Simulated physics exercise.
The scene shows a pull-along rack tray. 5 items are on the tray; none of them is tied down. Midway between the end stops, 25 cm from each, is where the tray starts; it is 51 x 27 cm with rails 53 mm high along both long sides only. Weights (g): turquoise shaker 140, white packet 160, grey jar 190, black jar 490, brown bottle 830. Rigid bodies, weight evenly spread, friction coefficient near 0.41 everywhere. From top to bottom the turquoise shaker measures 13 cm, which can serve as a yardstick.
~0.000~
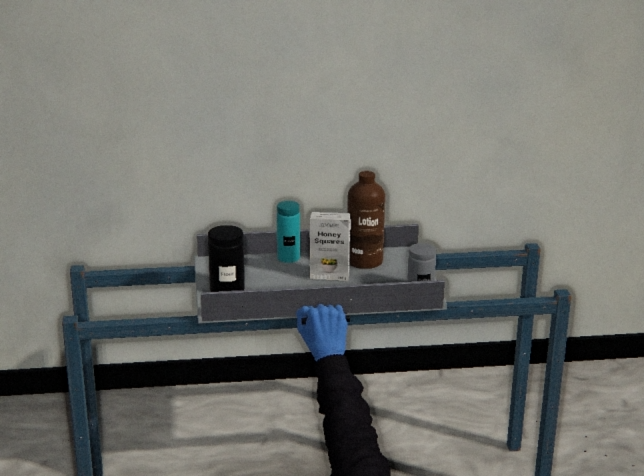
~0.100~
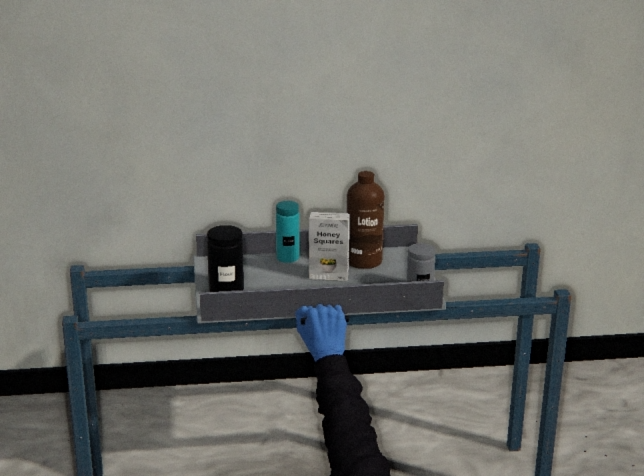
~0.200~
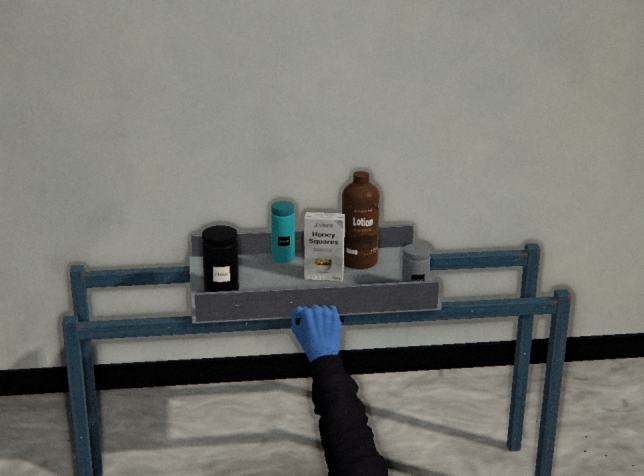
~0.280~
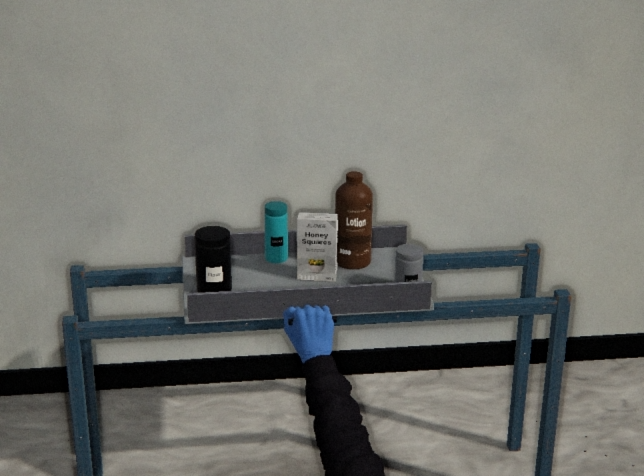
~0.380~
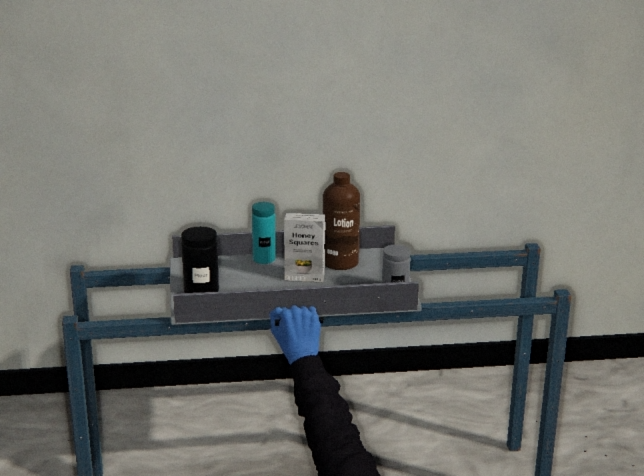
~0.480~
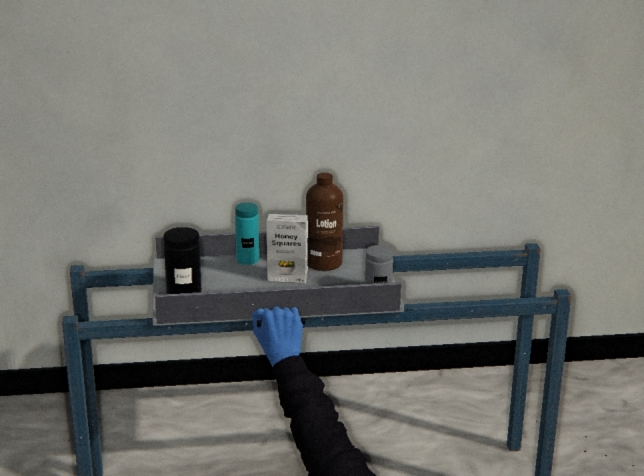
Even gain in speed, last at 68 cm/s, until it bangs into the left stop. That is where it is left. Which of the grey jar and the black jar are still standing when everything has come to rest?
At the end, the grey jar weathers it standing. The black jar weathers it standing.
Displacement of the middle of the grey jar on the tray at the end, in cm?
Around 5 centimetres.
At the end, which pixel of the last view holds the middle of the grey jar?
Near (283, 277).
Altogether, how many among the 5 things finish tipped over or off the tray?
My answer is 1.
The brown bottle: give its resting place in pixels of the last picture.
Near (232, 224).
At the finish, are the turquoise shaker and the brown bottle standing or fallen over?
In the last frame the turquoise shaker does not stay up and the brown bottle remains up.
After 0.78 s, tray moved 25 cm left.
After 0.88 s, tray moved 25 cm left; black jar slid 5 cm near (86, 267); grey jar slid 5 cm near (284, 276); turquoise shaker leaning 9°.
After 1.28 s, tray moved 25 cm left; grey jar slid 5 cm near (283, 277); black jar slid 4 cm near (87, 268); turquoise shaker leaning 44°.
At rest (1.8 s), tipped over on the tray, turquoise shaker; the other 4 in place, give or take 5 cm. In the last view, grey jar near (283, 277), black jar near (87, 268).
